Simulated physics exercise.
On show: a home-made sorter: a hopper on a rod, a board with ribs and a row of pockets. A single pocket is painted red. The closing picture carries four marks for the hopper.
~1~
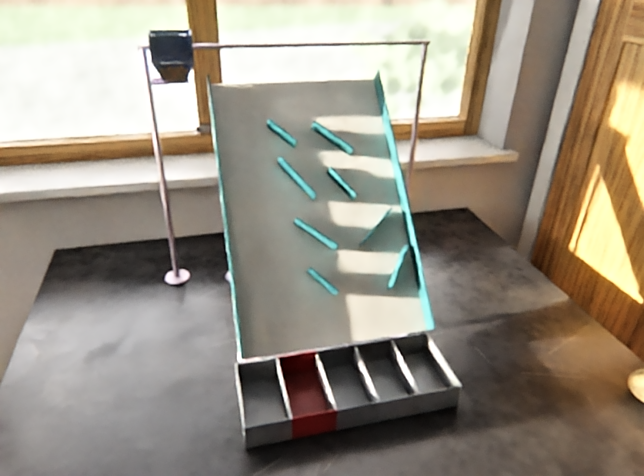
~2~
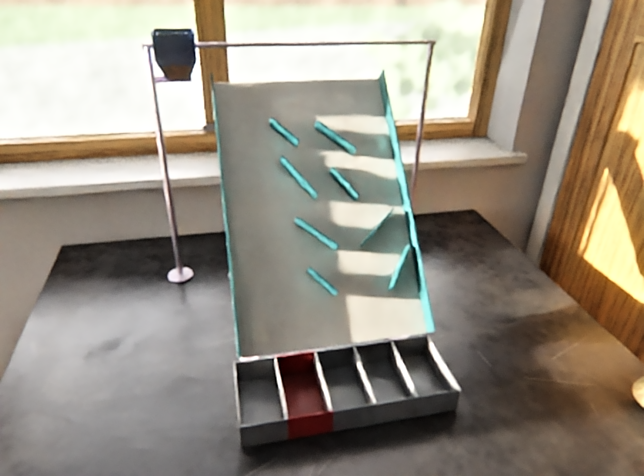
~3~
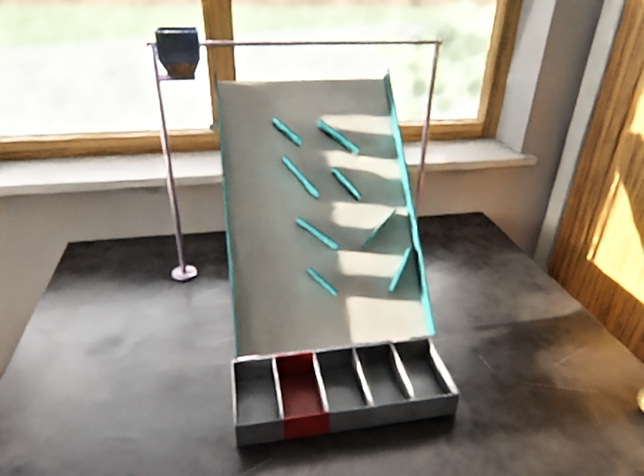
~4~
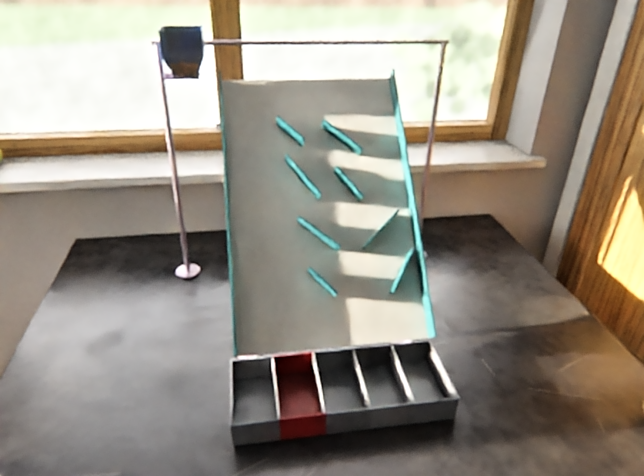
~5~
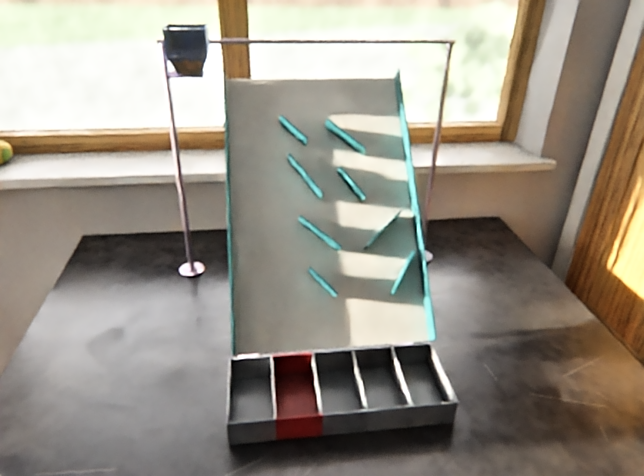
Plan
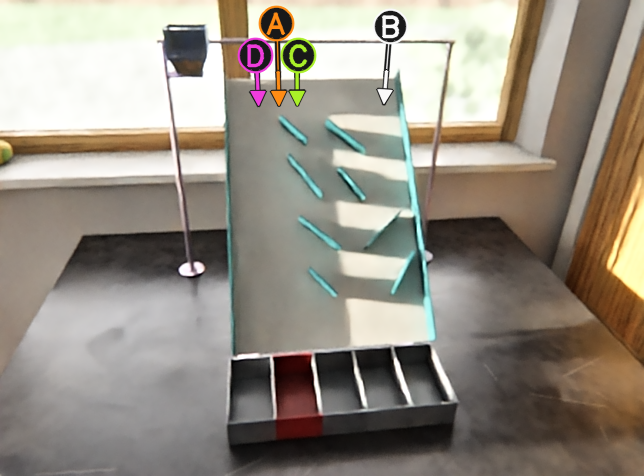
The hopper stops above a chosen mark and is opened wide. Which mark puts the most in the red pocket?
Go for D.
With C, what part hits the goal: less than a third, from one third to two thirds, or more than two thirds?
Mark C gives less than a third.
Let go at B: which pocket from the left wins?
The fourth.
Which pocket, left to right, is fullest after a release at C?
The fourth.
On the marked copy, mark A meets the board at (278, 100); mark B meets the board at (384, 98); mark C meets the board at (297, 100); mark D meets the board at (258, 100).
Choosing A, about a tenth in the red pocket, the larger part in other pockets.
Choosing B, not one piece in the red pocket, every piece in other pockets.
Choosing C, not one piece in the red pocket, every piece in other pockets.
Choosing D, roughly a third in the red pocket, roughly half in other pockets, about a tenth outside the box.
